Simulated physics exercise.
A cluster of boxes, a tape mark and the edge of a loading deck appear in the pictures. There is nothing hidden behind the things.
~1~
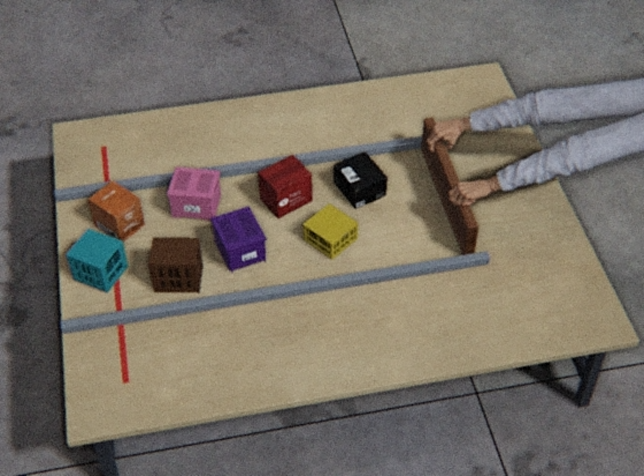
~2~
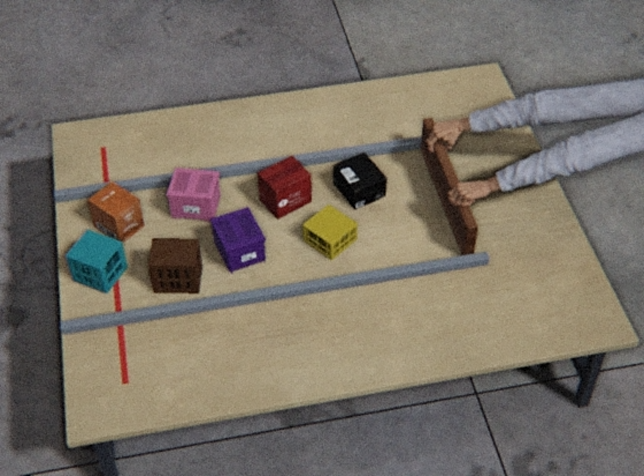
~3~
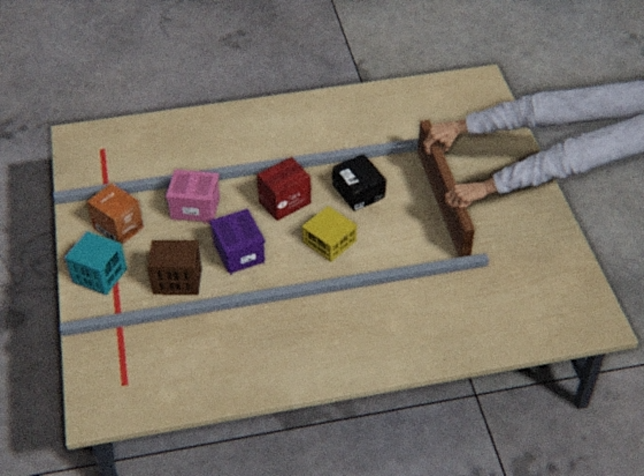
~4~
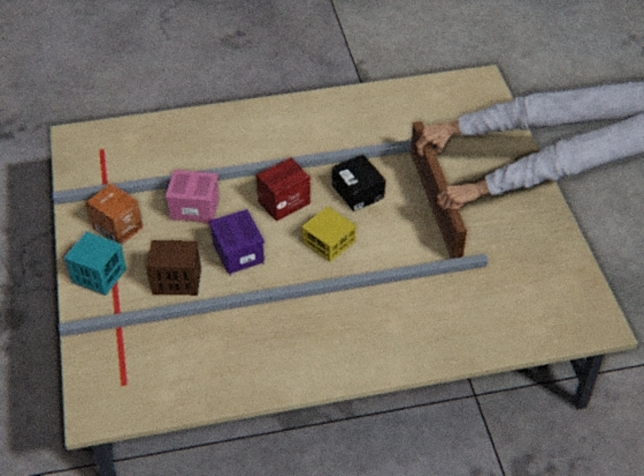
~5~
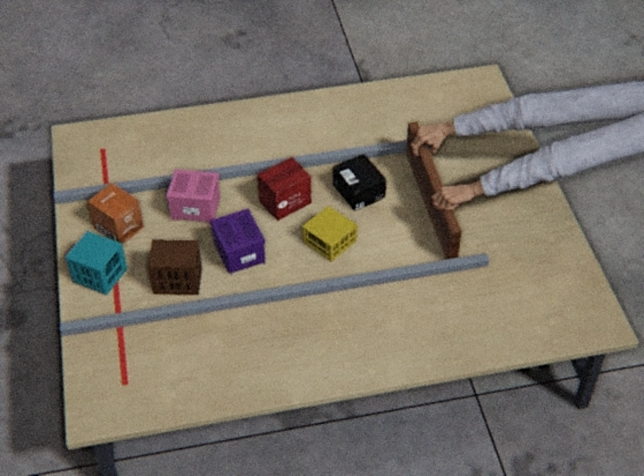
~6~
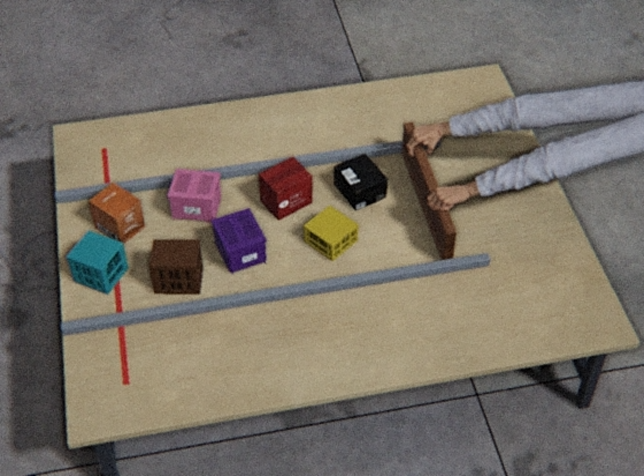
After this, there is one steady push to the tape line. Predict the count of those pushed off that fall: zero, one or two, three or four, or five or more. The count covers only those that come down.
Lost: Five or more.
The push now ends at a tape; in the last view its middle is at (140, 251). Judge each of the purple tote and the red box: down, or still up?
The purple tote keeps its place and the red box keeps its place.
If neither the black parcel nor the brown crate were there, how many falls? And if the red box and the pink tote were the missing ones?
Taking the two tries in turn, it comes to 4 and 4.
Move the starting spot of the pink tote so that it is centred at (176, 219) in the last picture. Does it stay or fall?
In this case the pink tote does not stay.
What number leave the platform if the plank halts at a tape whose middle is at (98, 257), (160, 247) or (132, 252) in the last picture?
Down on the ground: 6, 3 and 4.
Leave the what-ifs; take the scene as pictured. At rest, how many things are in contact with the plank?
The number is 2.
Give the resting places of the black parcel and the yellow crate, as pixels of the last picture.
Answer: First (91, 219), after that (94, 260).
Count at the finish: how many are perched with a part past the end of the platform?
Tally: 0.
Soon after, none off yet; turquoise crate at rest near (98, 262); orange box at rest near (117, 214); brown crate at rest near (177, 267).
Then, none off yet; turquoise crate moved a little near (92, 261); orange box moved about its own width near (72, 220); brown crate moved about its own width near (127, 283).
At rest, the number that fall off is five or more; fallen, red box, purple tote, pink tote, brown crate, orange box and turquoise crate.
